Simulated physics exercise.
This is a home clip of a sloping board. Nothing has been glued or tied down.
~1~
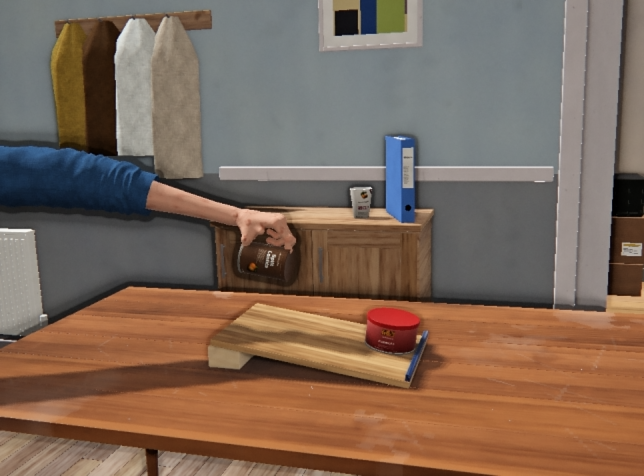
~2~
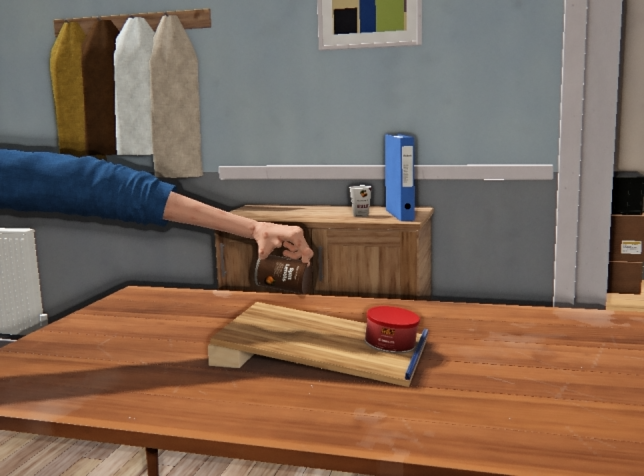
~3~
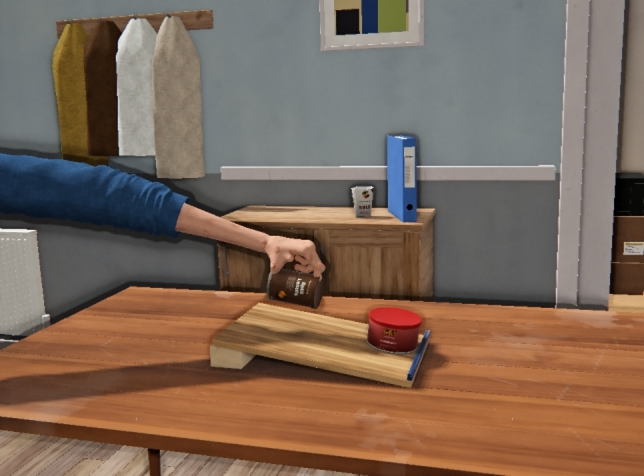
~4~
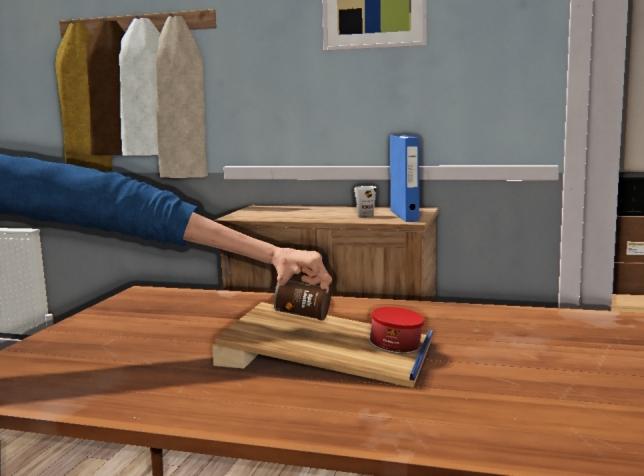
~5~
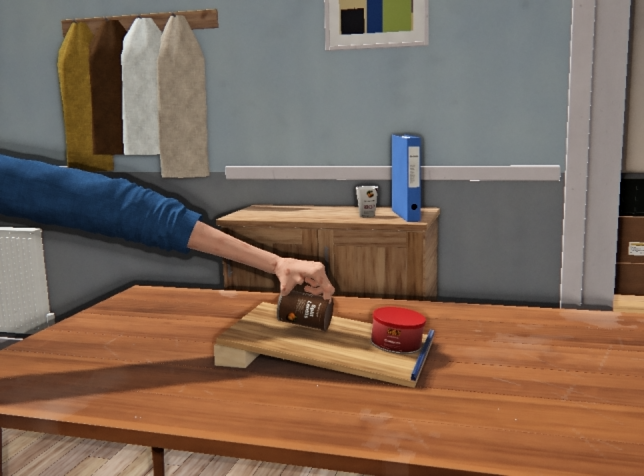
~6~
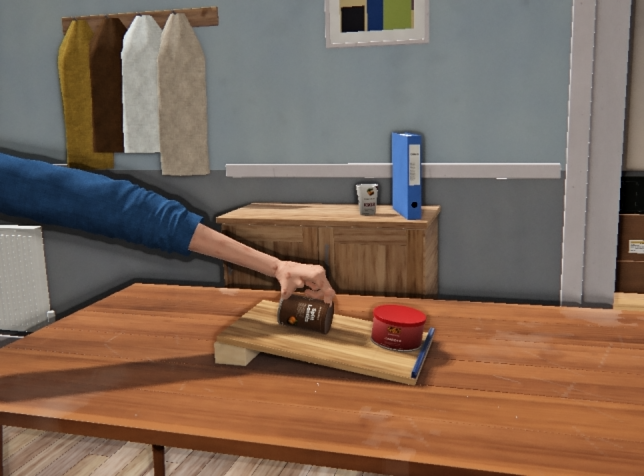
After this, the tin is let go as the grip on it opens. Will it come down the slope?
No, it stays.
Then, 0.30 s after the last picture, nothing has stirred.
Then, 0.70 s after the last picture, brown tin resting near (306, 314).
At rest, both in place. Seen from the same camera at the end, brown tin near (306, 314). The brown tin stays where it is put.
